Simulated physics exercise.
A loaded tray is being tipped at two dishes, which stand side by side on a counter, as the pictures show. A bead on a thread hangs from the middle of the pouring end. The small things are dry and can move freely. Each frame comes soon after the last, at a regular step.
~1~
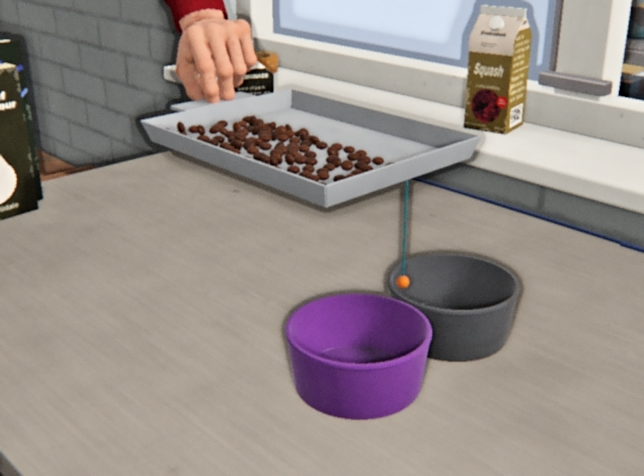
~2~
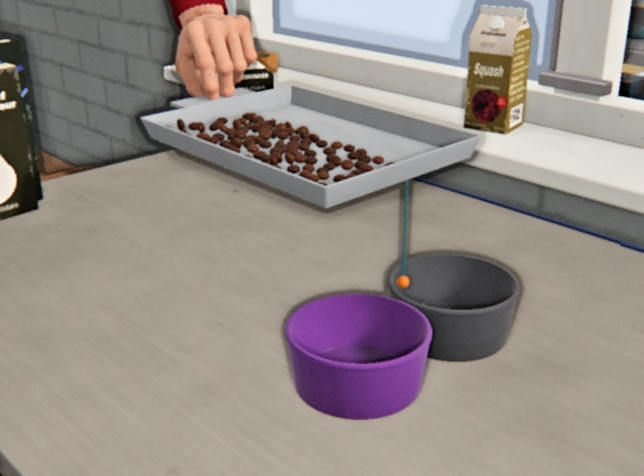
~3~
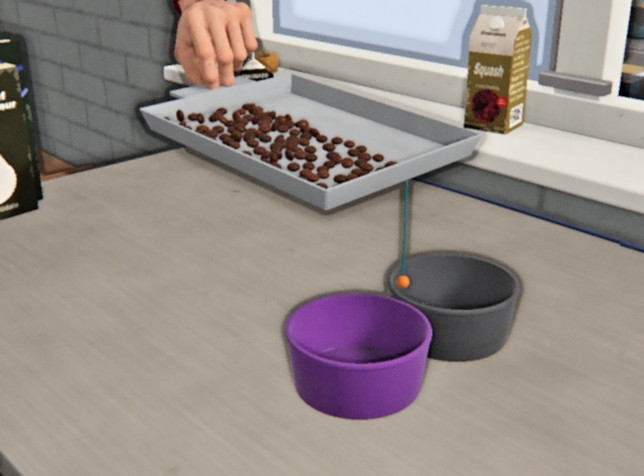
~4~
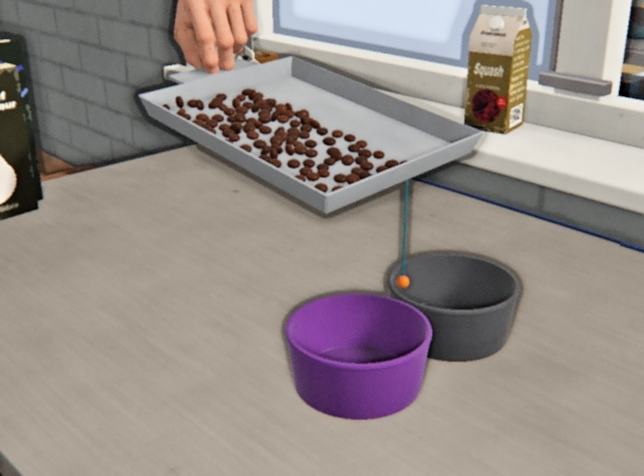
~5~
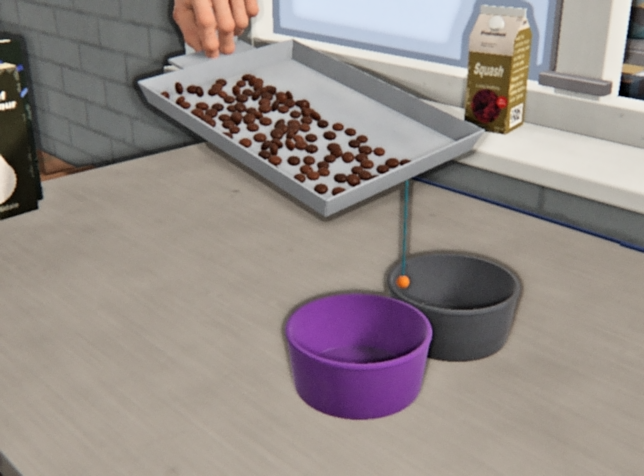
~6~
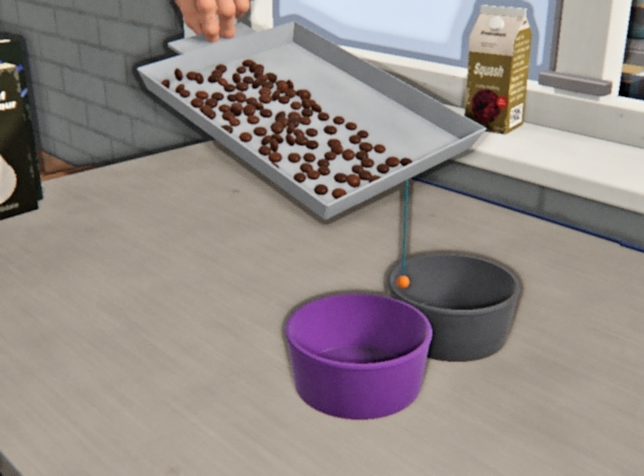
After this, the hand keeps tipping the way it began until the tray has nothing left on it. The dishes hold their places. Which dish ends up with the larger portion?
The left-side dish receives more.
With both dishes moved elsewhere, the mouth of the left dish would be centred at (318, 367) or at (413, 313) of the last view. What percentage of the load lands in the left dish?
First position: Some 70 %; second position: Some 20 %.
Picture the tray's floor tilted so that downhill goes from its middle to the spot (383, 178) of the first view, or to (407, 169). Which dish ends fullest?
Results - the dish on the left side first, the dish on the right side second.
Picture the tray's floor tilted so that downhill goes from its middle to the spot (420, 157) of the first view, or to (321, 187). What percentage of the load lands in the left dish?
Close to 0 percent first and close to 90 percent second.
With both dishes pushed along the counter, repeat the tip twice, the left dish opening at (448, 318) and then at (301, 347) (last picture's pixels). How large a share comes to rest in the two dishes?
Result: 10 % and 90 %.
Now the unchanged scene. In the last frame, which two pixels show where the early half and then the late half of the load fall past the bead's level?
Early half: (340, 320); late half: (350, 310).
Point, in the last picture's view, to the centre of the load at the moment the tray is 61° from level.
Centre estimate: (334, 185).
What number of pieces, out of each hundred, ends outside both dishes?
Close to 10 %, give or take.
Just after the last frame, tray tipped steeply; almost all on the tray; just a few in the air.
A moment on, tray tipped past a quarter turn; roughly a quarter on the tray; roughly two thirds in the left dish; about a tenth outside both; about a tenth in the air.
Further on, tray tipped past a quarter turn; almost all in the left dish; about a tenth outside both.
When it is over, tray tipped past a quarter turn; almost all in the left dish; not one in the right dish; about a tenth outside both.
